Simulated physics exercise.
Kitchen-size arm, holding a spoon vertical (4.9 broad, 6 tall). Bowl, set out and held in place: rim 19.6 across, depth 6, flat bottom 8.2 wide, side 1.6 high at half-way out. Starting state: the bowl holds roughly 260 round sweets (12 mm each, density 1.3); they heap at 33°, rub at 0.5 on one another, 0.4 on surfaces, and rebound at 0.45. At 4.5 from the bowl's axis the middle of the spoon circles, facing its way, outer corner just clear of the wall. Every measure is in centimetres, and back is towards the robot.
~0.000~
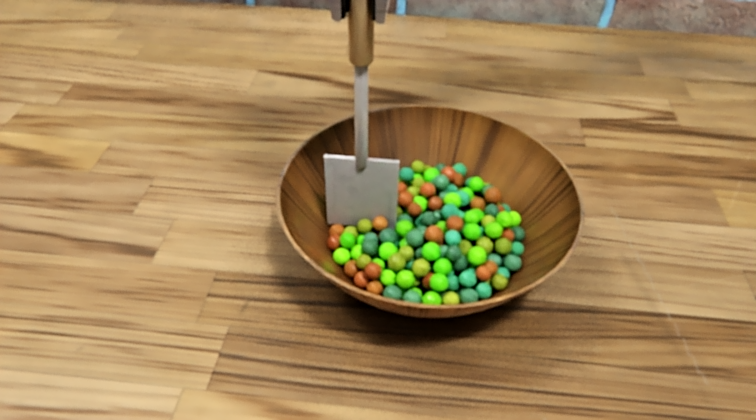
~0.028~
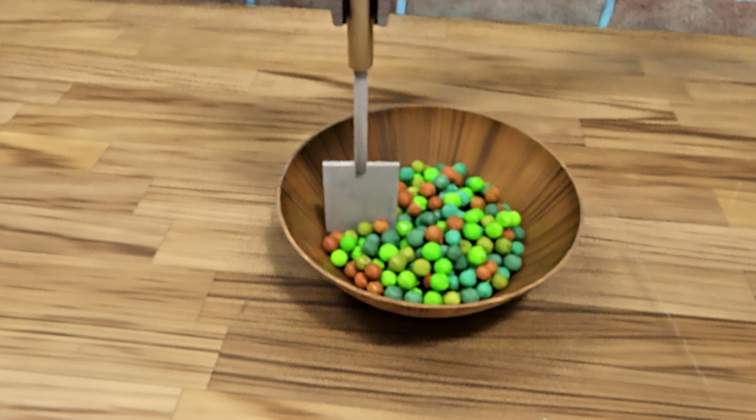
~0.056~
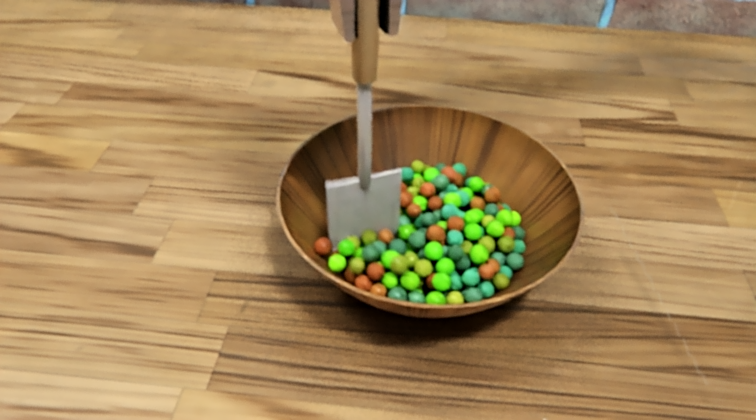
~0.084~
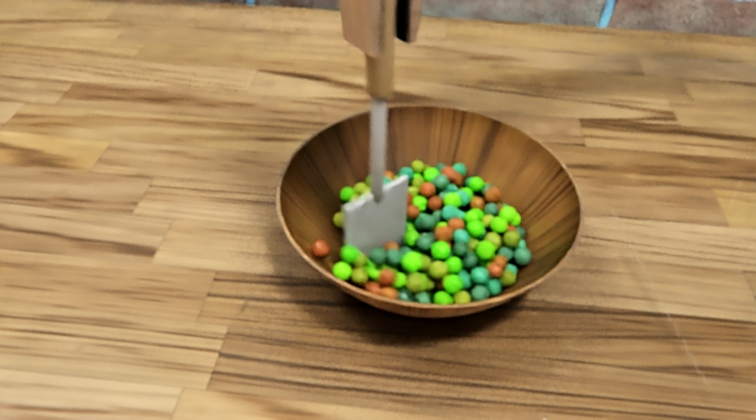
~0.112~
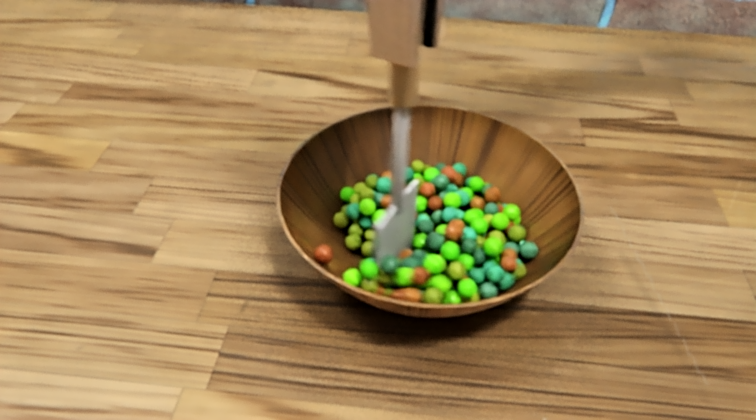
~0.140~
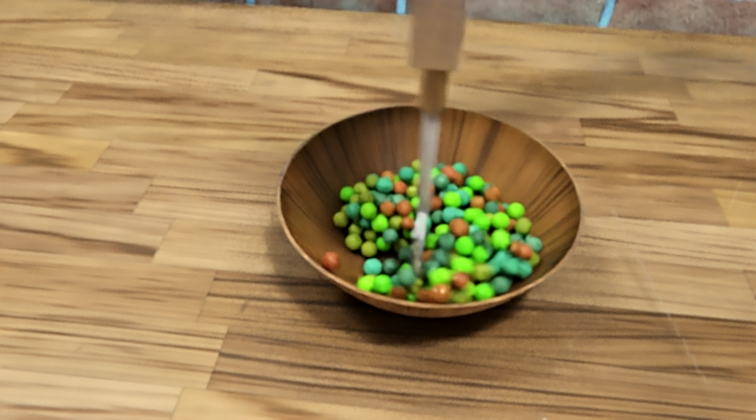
The video shows a robot arm holding a flat metal blade upright in a wooden bowl of green, teal and orange balls, then sweeping it rightward through them while turning it edge-on, pushing the balls around as it moves.
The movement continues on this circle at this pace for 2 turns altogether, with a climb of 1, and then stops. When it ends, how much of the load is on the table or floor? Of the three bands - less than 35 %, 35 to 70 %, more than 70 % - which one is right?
The right band is less than 35 %.
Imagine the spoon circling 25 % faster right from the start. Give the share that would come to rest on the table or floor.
It would come to around 35 percent.
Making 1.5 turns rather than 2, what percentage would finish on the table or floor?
I'd expect some 20 per cent.
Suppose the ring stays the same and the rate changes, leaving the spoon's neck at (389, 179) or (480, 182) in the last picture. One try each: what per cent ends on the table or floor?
Some 10 and 45 %.
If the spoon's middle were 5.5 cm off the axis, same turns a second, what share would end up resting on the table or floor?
It would be close to 5 per cent then.
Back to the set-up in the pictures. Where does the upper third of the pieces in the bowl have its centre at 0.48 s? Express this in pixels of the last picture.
I'd put it at around (338, 185).
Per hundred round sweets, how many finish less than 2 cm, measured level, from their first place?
About 10 %.
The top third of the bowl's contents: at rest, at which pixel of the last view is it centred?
About (434, 231).
After 0.48 s, 334° round, highest piece 9 above the table; 215 in the bowl, 32 on the table or floor, 15 in flight or on the tool.
After 0.83 s, 222° round, highest piece 7 above the table; 199 in the bowl, 61 on the table or floor, 2 in flight or on the tool.
After 1.20 s, 0° round, highest piece 4 above the table; 195 in the bowl, 67 on the table or floor.
After 1.90 s, 0° round, highest piece 4 above the table; 195 in the bowl, 67 on the table or floor.
At rest, 195 in the bowl, 67 on the table or floor. That is 26 % on the table or floor.
